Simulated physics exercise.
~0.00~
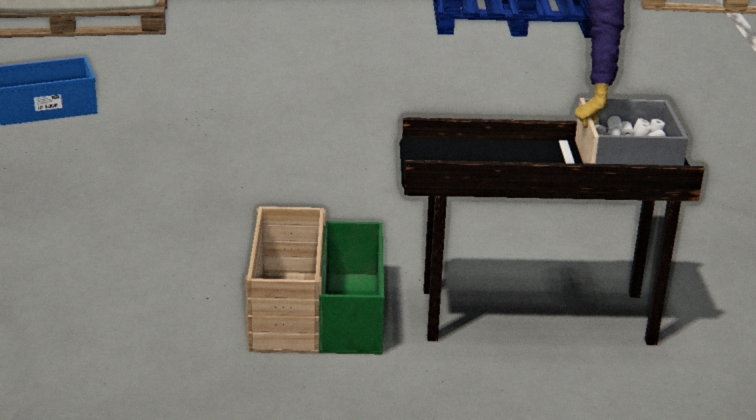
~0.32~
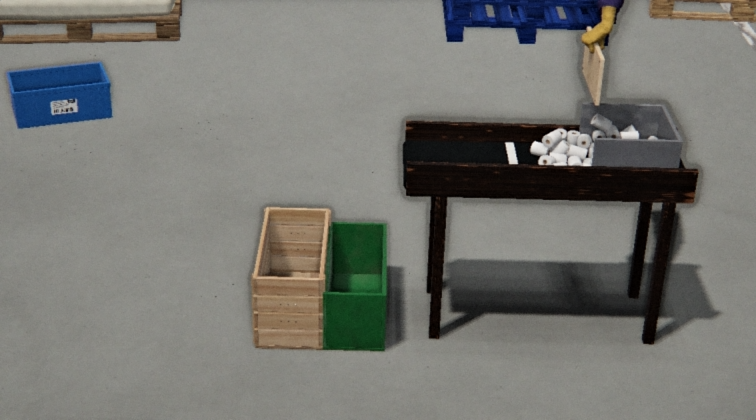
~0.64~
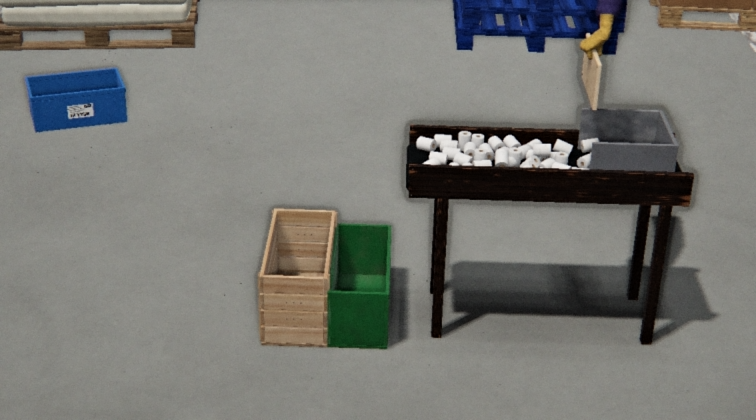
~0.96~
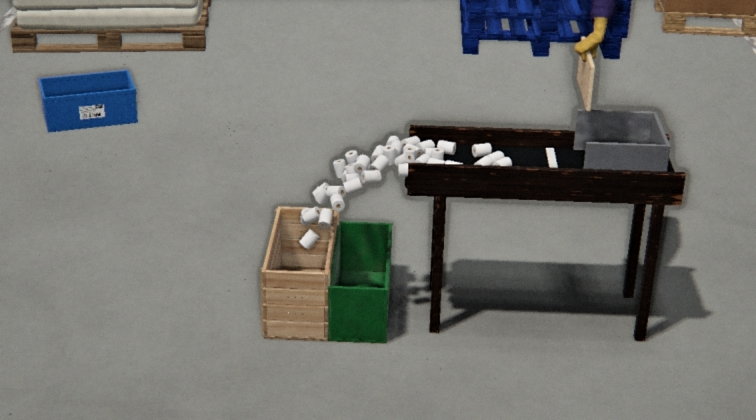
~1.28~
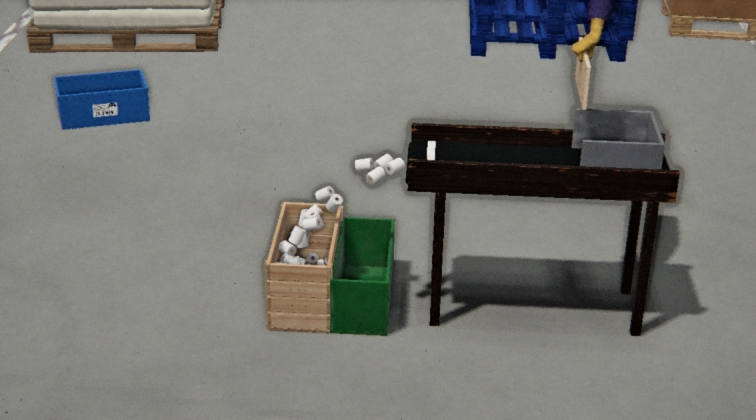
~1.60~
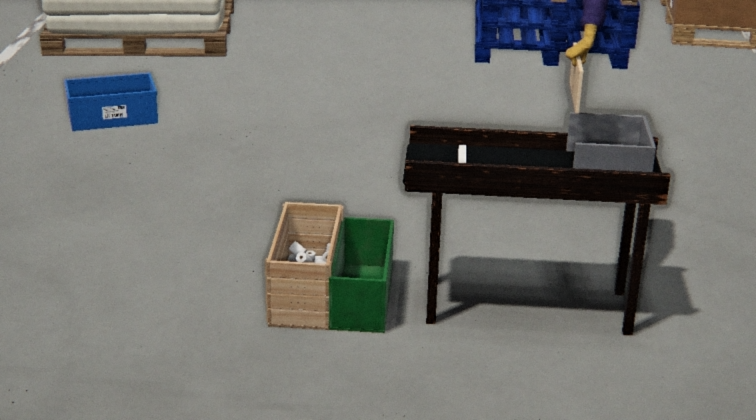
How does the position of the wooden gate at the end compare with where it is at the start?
At the start the gate stands down at the left side of the grey pen, closing it off from the belt. At the end it is held up above the pen by the gloved hand, leaving the way onto the belt open.
